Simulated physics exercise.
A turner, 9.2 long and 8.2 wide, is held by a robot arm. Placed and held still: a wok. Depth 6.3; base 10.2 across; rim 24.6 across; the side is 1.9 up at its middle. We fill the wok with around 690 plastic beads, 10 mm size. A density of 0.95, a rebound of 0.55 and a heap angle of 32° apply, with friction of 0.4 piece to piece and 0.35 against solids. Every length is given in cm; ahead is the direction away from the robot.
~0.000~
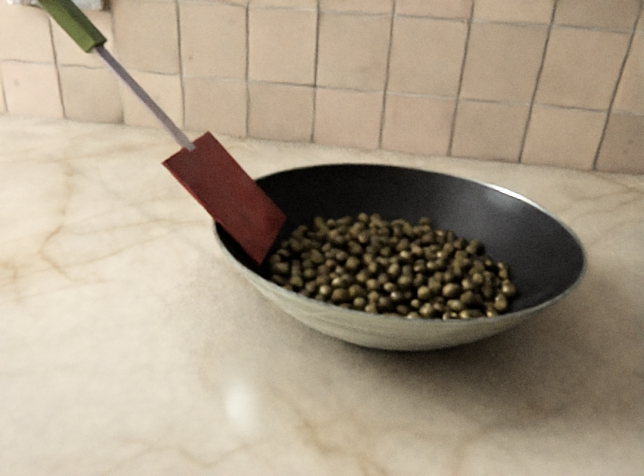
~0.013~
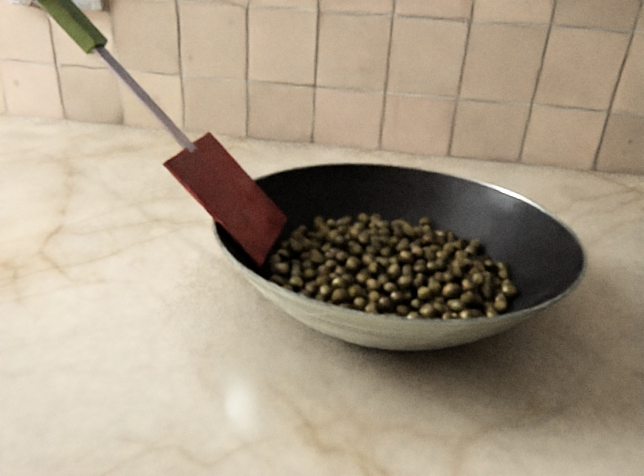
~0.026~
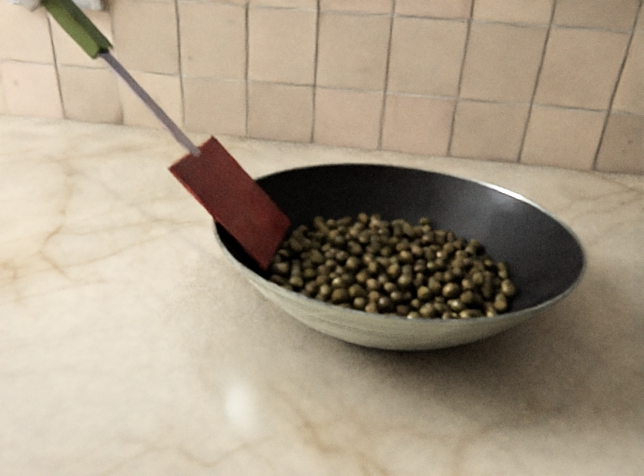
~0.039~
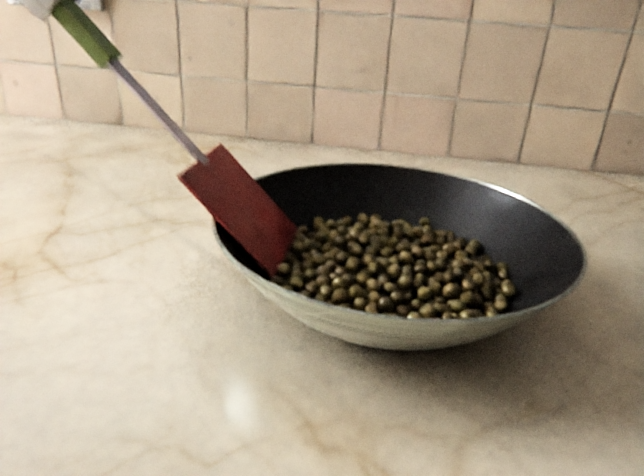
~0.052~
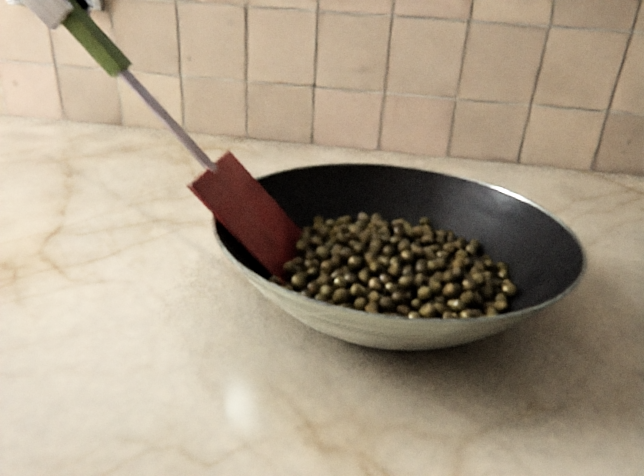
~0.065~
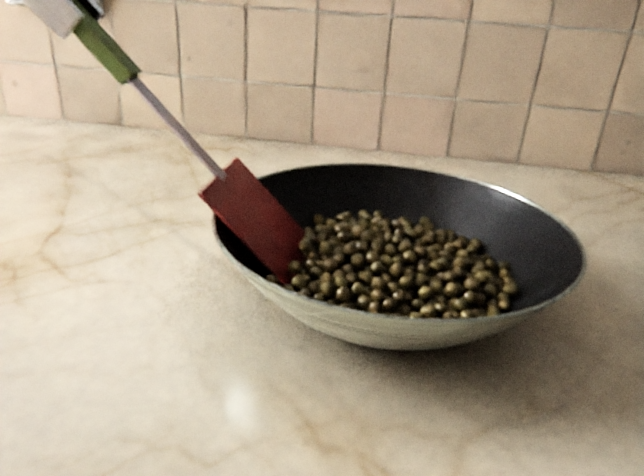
A robot arm, barely in view at the upper left, slid a dark red turner with a green handle slightly down and right into a wok, nudging the greenish-brown beads a little while the wok stayed still.
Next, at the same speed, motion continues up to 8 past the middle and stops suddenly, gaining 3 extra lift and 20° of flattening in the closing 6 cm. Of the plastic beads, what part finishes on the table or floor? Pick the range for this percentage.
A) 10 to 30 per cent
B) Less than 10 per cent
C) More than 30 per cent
The answer is A.
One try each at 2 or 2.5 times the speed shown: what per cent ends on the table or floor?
Roughly 40 % and roughly 40 %.
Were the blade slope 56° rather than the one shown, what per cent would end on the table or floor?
Then about 15 per cent.
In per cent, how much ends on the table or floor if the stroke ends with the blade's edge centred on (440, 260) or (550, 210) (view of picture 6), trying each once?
The two tries give near 0 and near 35 in a hundred.
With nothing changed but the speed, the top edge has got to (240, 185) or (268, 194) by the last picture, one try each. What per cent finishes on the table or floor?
Respectively, some 35 and 40 per cent.
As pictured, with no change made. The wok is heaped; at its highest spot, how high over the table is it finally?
It reaches about 7.0 cm.
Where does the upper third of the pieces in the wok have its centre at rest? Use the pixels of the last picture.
The middle lies somewhere around (499, 266).
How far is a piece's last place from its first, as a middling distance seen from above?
It comes to some 4 cm.
After 0.17 s, sloping 46°, highest piece 5 above the table; 689 in the wok.
After 0.27 s, sloping 38°, highest piece 7 above the table; 689 in the wok.
After 0.53 s, sloping 26°, highest piece 10 above the table; 592 in the wok, 72 on the table or floor, 25 on the blade or in flight.
After 1.58 s, sloping 26°, highest piece 7 above the table; 589 in the wok, 100 on the table or floor.
In the end, 589 in the wok, 100 on the table or floor. That is 15 % on the table or floor.
